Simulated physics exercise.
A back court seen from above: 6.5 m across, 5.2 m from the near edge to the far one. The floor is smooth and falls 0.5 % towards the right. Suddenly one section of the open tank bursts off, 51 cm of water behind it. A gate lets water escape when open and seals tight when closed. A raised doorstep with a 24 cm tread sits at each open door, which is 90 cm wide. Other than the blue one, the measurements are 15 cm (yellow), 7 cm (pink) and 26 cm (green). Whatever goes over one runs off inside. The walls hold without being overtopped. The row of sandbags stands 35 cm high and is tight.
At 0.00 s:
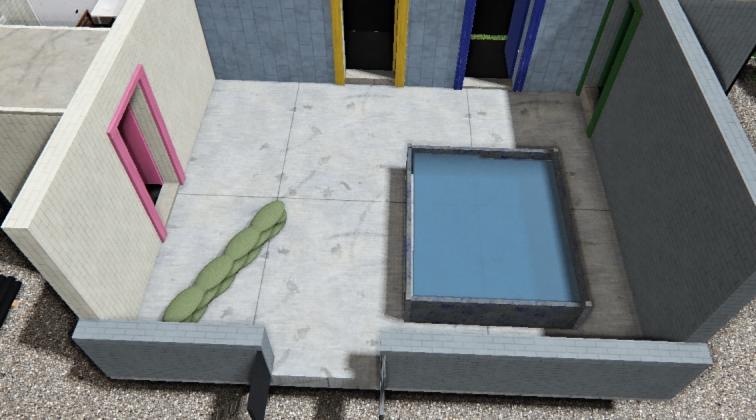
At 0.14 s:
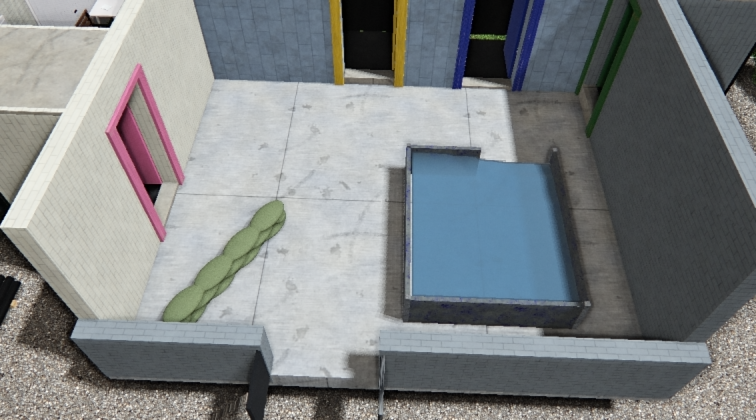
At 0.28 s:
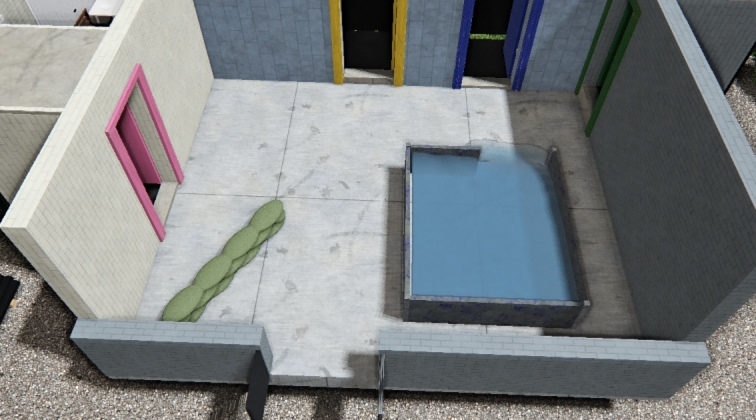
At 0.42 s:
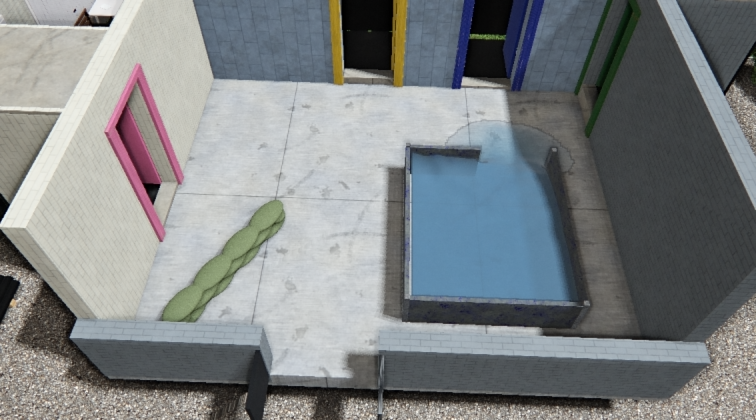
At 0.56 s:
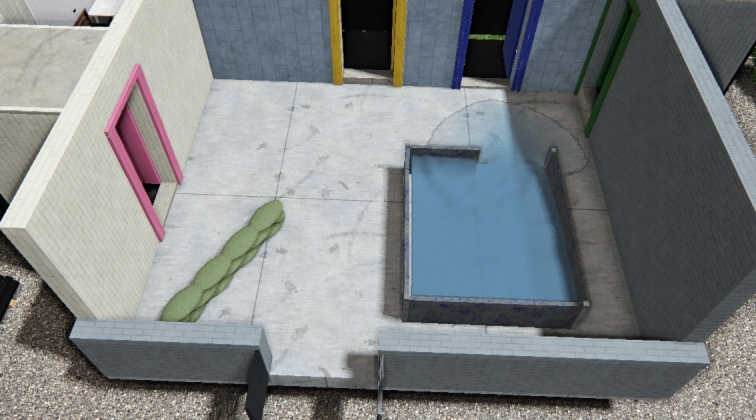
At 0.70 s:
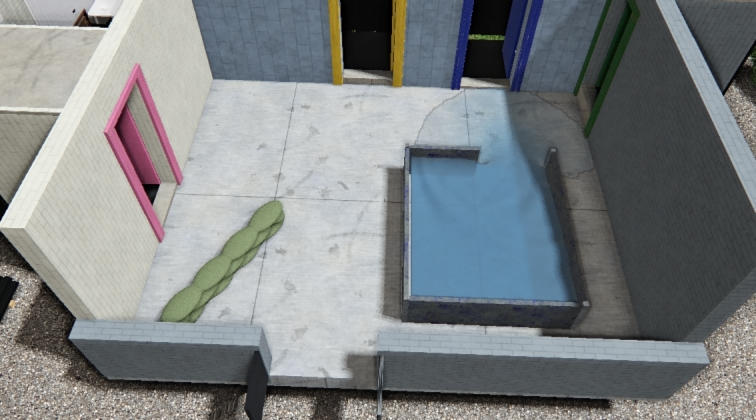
We see a walled court from above with an open tank of still water; a section of its far side bursts off, and water spreads outward across the pale floor in a widening sheet, reaching the blue door.
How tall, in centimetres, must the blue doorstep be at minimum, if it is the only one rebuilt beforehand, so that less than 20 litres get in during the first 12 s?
It needs to be at least 25 cm tall.
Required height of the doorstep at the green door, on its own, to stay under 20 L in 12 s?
The green door needs around 25 cm.
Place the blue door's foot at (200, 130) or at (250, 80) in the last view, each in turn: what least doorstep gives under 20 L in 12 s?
About 9.5 cm, then about 8.5 cm.
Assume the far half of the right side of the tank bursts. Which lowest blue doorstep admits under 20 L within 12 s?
The answer is some 11.5 cm.
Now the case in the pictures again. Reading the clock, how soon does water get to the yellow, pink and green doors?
Arrival times - yellow: 1.6 s; pink: 5.5 s; green: 0.9 s.
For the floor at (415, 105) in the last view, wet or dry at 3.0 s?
At that moment it's submerged.
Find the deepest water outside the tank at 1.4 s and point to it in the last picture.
(577, 98).
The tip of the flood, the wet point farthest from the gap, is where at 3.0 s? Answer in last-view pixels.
Lab note: Front tip approx. (263, 86).
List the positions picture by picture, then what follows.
The first frame shows still water, 51 cm deep, in the open tank at (488, 221); the blue door at (497, 42) is dry.
In the second frame, the front is at a hidden place, 0.3 m from the gap on the far side; 0.2 m2 of floor is wet, 51 cm left at the back.
In the third frame, the gap is on the far side, the front 0.7 m out at (478, 144); the back of the open tank holds 51 cm.
In the fourth frame, the gap is on the far side, the front 1.2 m out at (483, 124); the back of the open tank holds 51 cm.
In the fifth frame, the front is at (490, 104), 1.7 m from the gap on the far side; 2.7 m2 of floor is wet, 51 cm left at the back.
In the sixth frame, the front is at (475, 90), 2.1 m from the gap on the far side; 3.7 m2 of floor is wet, 51 cm left at the back; water is at the blue door at (495, 42).
After 1.4 s water covers 20 % of the floor, deepest (38 cm) near (577, 98); 15 cm at the blue door, 52 litres in over its 6 cm doorstep.
After 3.0 s water covers 30 % of the floor, deepest (28 cm) near (583, 119); 25 cm at the blue door, 269 litres in over its 6 cm doorstep.
After 12.0 s water covers 95 % of the floor, deepest (11 cm) near (577, 98); 9 cm at the blue door, 640 litres in over its 6 cm doorstep.
At the blue door as built, the water arrived by 0.7 s and peaked near 27 cm at 2.6 s.
Run again over the same 12 s with other heights there, 74 litres in over 20.5 cm, 6 litres over 28 cm. The limit of 20 litres is kept from about 25 cm up.
